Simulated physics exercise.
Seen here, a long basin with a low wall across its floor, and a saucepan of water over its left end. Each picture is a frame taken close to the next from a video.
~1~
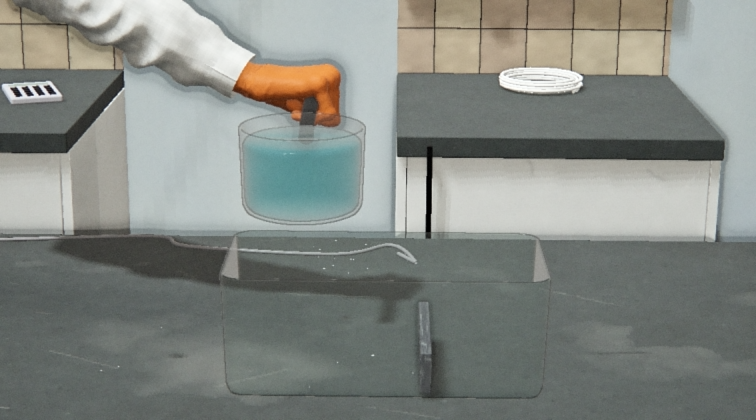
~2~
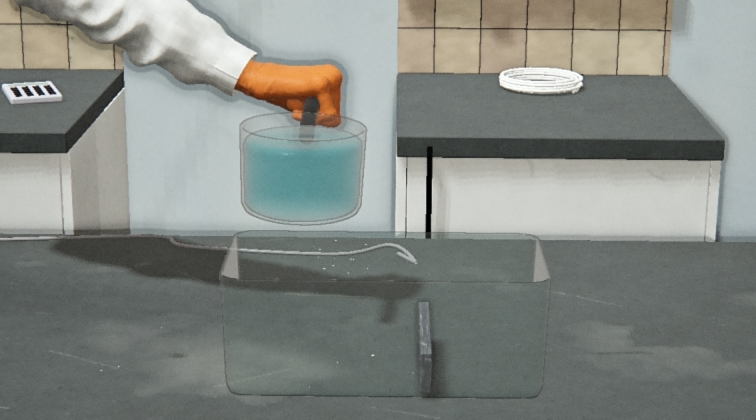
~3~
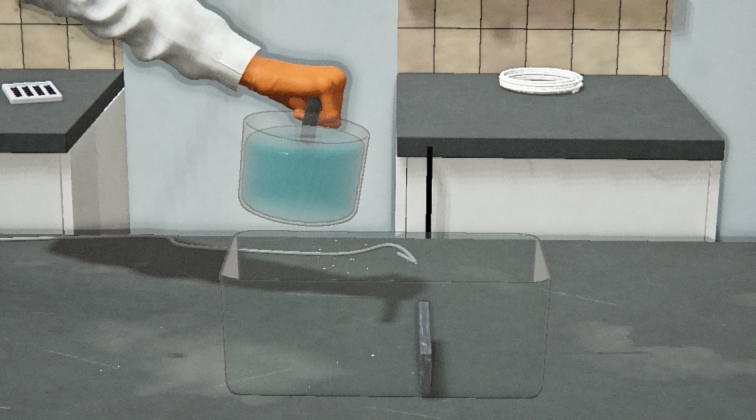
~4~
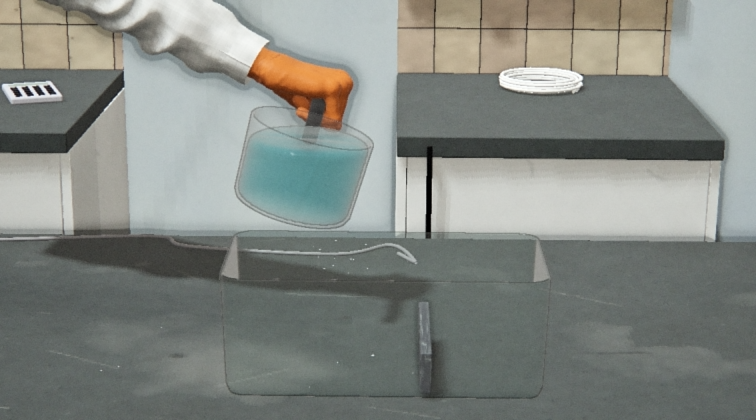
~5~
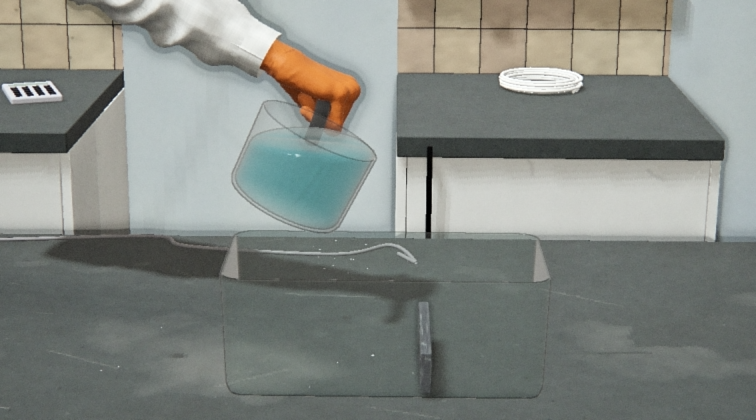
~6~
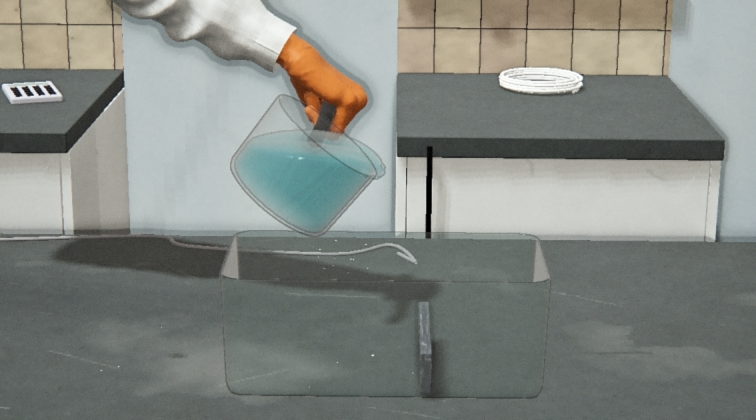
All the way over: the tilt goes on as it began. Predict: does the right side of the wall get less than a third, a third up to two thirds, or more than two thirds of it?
The share right of the wall is a minor part, beneath one third.
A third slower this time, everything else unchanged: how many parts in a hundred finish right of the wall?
Near 40 in a hundred.
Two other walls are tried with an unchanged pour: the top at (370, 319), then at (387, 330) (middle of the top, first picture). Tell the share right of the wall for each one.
Roughly 90 % and 70 %.
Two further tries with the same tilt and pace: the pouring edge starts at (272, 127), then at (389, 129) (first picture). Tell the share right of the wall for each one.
Estimate: 15 per cent, then 45 per cent.
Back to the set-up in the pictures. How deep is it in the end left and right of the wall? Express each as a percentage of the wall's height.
Left of the wall 40 %, right of the wall 30 %.
A moment on, the saucepan is tipped right over and 30 per cent is still to pour, 29 is left of the wall and 18 right of it.
Next, the saucepan is tipped right over and 4 per cent is still to pour, 68 is left of the wall and 23 right of it.
Then the saucepan is tipped right over and 0 per cent is still to pour, 71 is left of the wall and 25 right of it.
Later the saucepan is tipped right over and 0 per cent is still to pour, 72 is left of the wall and 25 right of it.
In the end 72 per cent lies left of the wall, 25 right of it and 2 outside.
